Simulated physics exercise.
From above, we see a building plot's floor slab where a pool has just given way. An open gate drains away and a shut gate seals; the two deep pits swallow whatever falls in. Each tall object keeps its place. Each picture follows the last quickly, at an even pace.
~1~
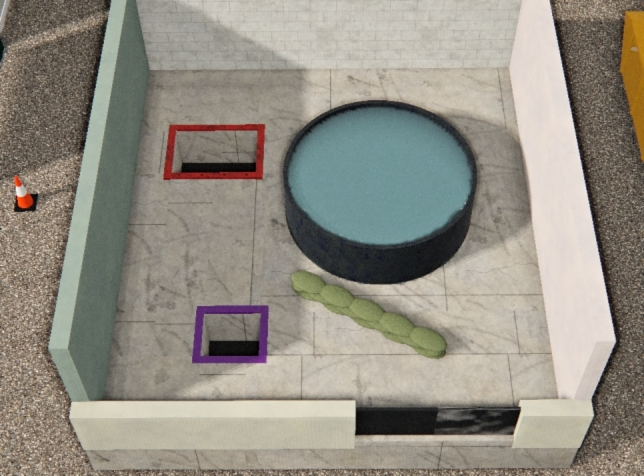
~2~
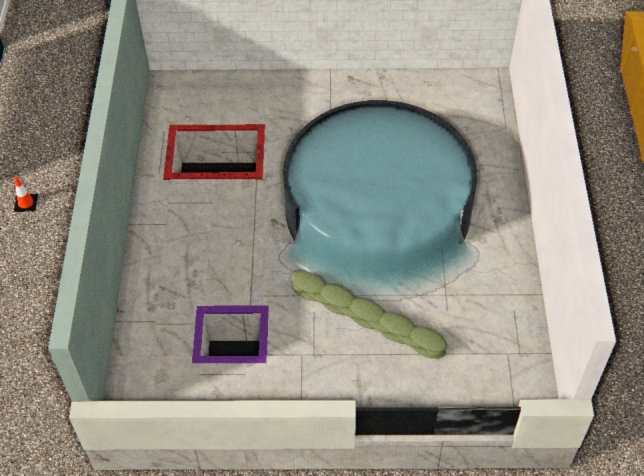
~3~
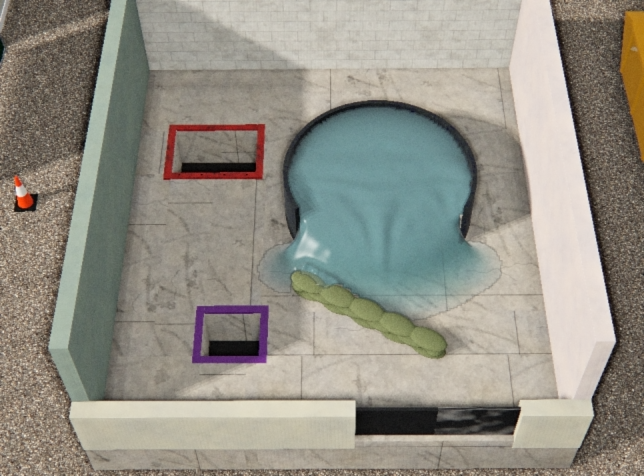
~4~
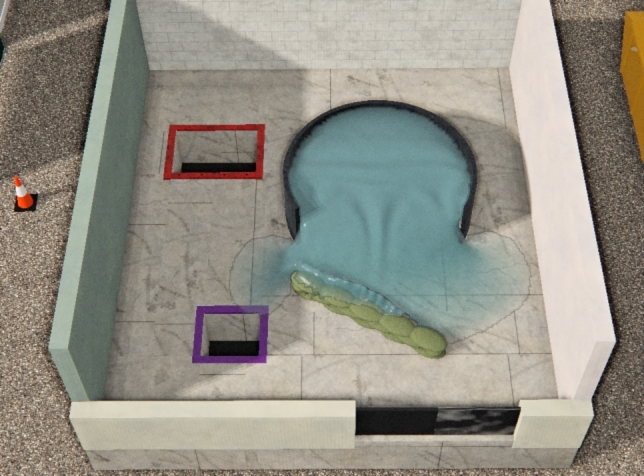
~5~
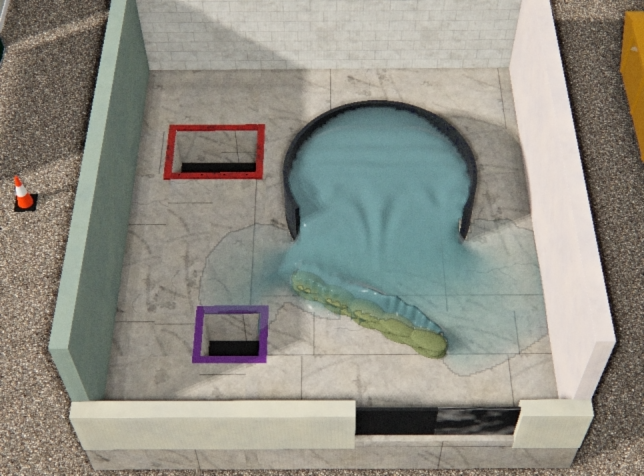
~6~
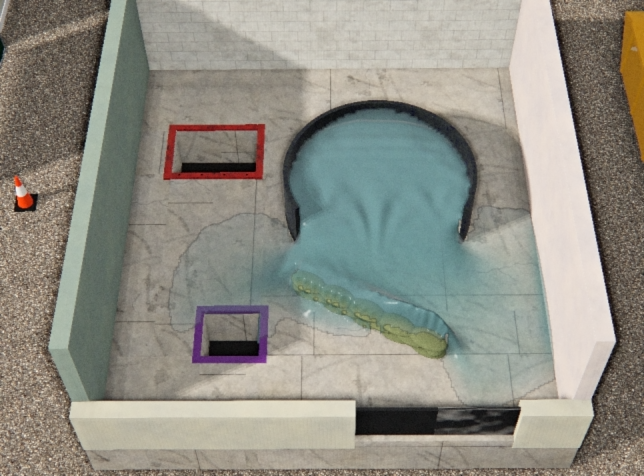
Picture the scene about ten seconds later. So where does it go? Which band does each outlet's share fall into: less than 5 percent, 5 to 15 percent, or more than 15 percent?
The gate is going to swallow a share short of five per cent; the purple pit is going to swallow a share past fifteen per cent; the red pit is going to swallow a share of five up to fifteen per cent.
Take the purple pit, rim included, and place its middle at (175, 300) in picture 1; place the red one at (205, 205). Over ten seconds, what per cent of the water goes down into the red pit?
Note: Red pit, 4 percent.
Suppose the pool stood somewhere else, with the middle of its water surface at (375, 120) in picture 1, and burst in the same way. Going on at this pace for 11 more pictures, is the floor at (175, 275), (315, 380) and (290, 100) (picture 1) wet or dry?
Well, first one got wet, second one got wet, third one stays dry.
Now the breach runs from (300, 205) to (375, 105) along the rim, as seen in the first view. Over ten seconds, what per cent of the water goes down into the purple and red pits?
For purple it's about 10 per cent, and for red about 45 per cent.
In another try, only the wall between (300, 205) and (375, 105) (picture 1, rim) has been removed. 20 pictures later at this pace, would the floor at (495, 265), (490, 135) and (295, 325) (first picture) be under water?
Listed in order, they come out without a puddle, sitting in a pool and without a puddle.
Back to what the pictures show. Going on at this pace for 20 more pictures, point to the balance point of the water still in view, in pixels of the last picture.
The centre of mass sits at about (371, 292).
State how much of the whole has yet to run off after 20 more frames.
My figure: Some 92 per cent.
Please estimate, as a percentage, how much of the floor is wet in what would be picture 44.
It should be close to 90 %.
A moment on, water covers 45 % of the floor; the gate 0 %, the purple pit 2 %, the red pit 0 %.
Next, water covers 55 % of the floor; the gate 0 %, the purple pit 4 %, the red pit 0 %.
Then, water covers 70 % of the floor; the gate 0 %, the purple pit 8 %, the red pit 0 %.
Later, water covers 90 % of the floor; the gate 0 %, the purple pit 16 %, the red pit 2 %.
In the end, water covers 100 % of the floor; the gate 0 %, the purple pit 24 %, the red pit 11 %.
